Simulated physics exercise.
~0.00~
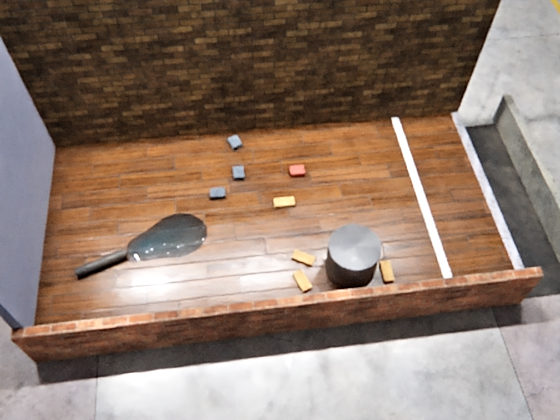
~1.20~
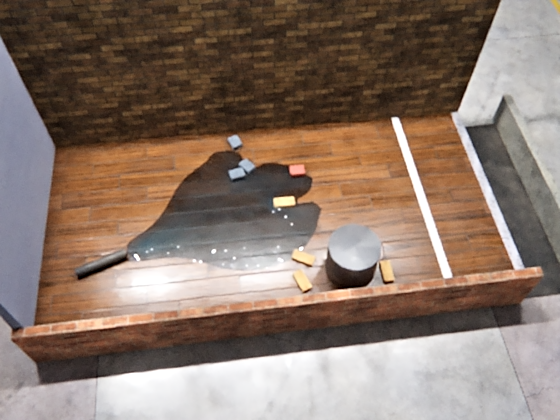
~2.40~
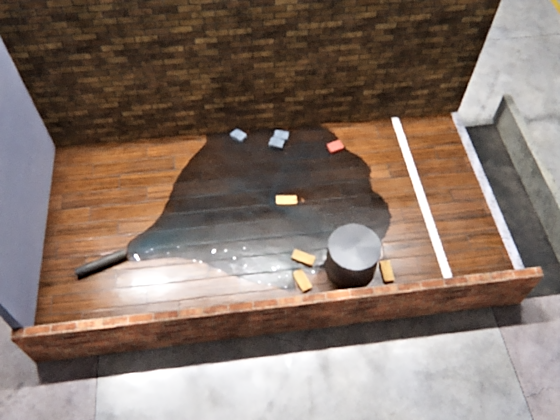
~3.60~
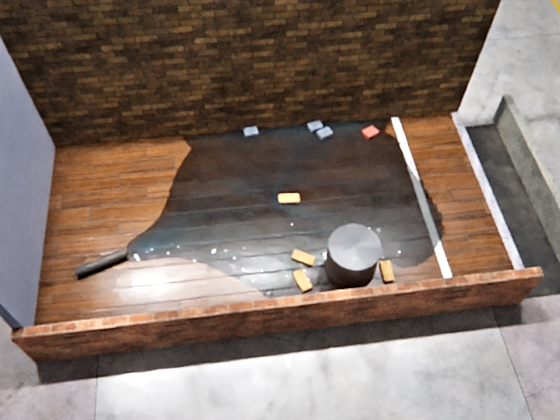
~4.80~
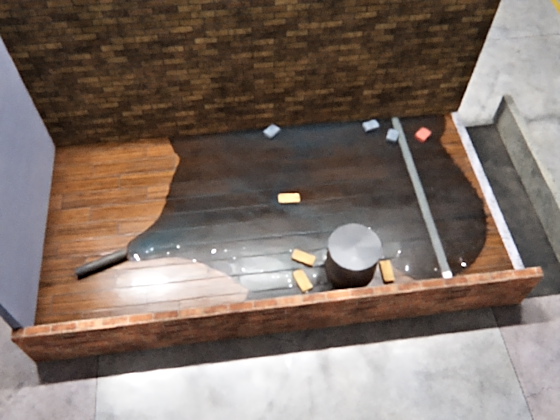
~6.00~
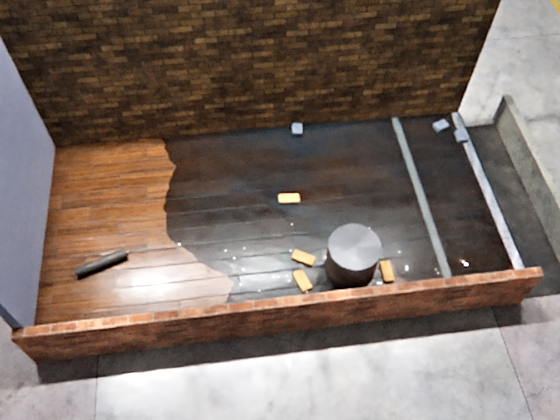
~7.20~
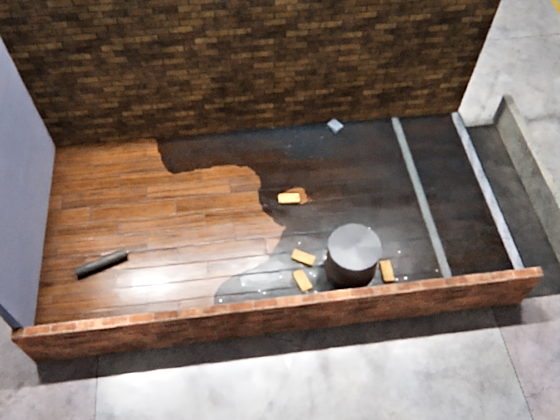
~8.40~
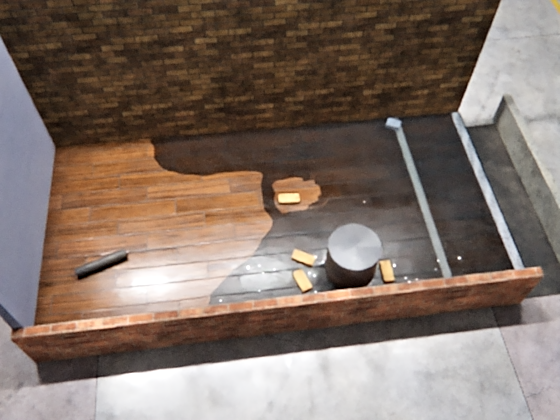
In this clip, dark water spreads from a hose across a walled wooden floor, carrying a red block and three blue-grey ones rightward past a painted stripe, while yellow blocks and a grey cylinder stay put; the left side clears, with one blue-grey block at the stripe.
